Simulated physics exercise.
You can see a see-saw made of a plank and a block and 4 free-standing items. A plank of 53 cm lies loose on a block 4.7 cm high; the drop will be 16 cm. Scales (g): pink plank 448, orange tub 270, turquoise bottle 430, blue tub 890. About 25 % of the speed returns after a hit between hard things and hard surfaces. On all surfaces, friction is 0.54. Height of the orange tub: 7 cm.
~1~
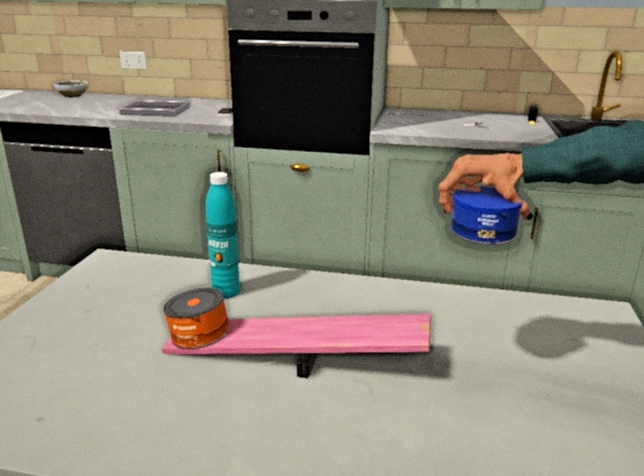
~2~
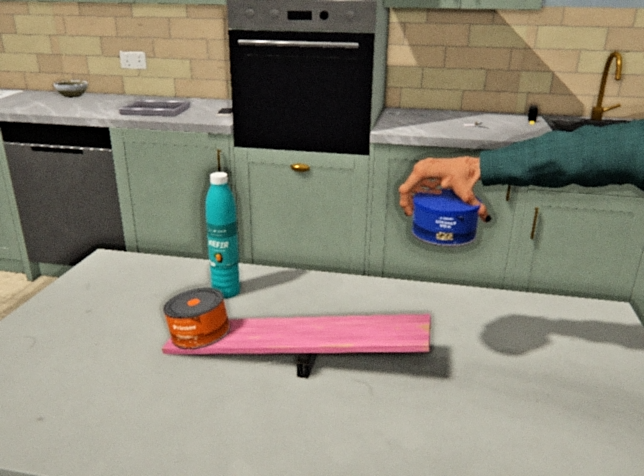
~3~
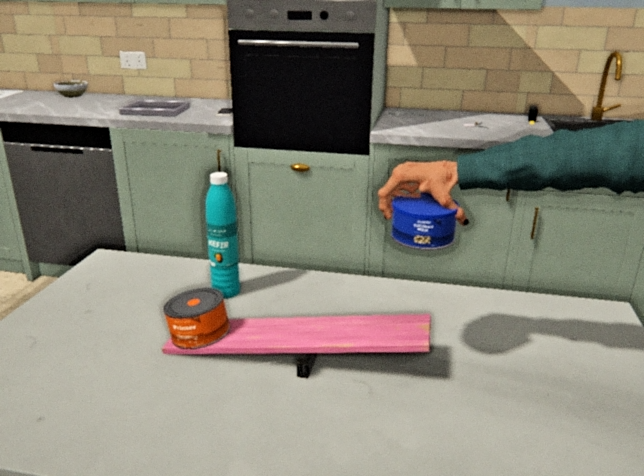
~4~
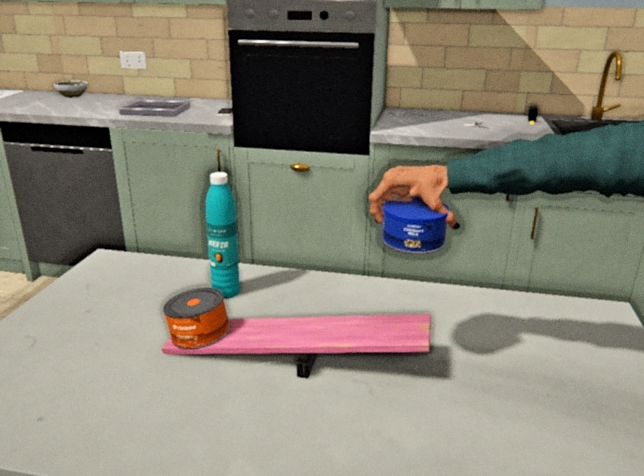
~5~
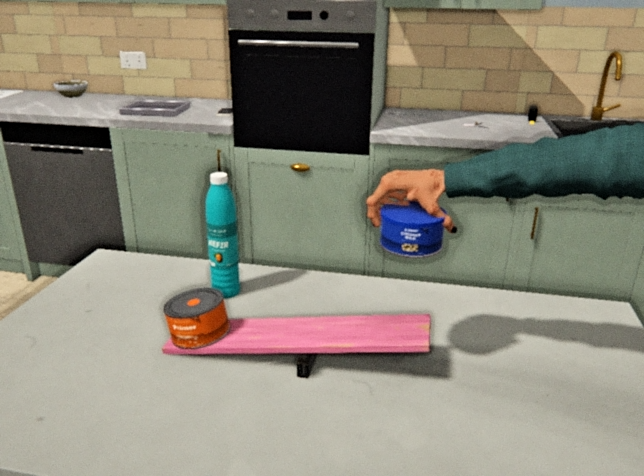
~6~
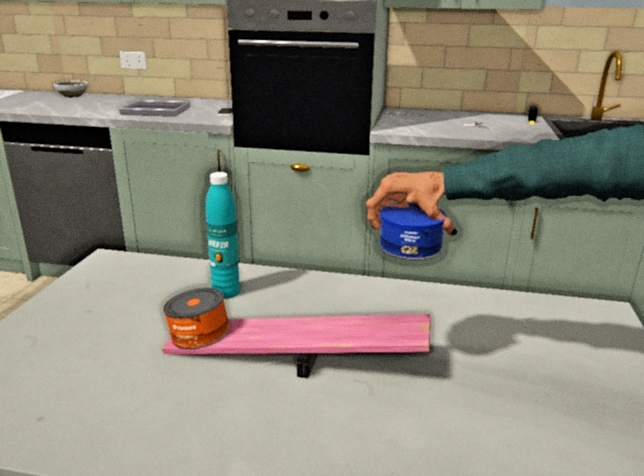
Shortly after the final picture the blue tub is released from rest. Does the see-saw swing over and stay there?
The plank goes the other way in the end.
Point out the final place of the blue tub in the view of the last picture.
Near (408, 346).
Then, 0.30 s on from there, plank at 4°, leaning as at the start; blue tub 7° off upright near (403, 321); orange tub 5° off upright.
Then, 0.40 s on from there, plank at 11°, tipped the other way; blue tub 14° off upright near (405, 343); orange tub 35° off upright.
Then, 0.60 s on from there, plank at 11°, tipped the other way; blue tub 11° off upright near (408, 345); orange tub 61° off upright.
In the end, plank at 12°, tipped the other way; not toppled but over 4 cm from the start, orange tub and blue tub; the other 2 under 4 cm from the start. At the end, from the last picture's camera, blue tub near (408, 346). The plank comes down at its raised end.
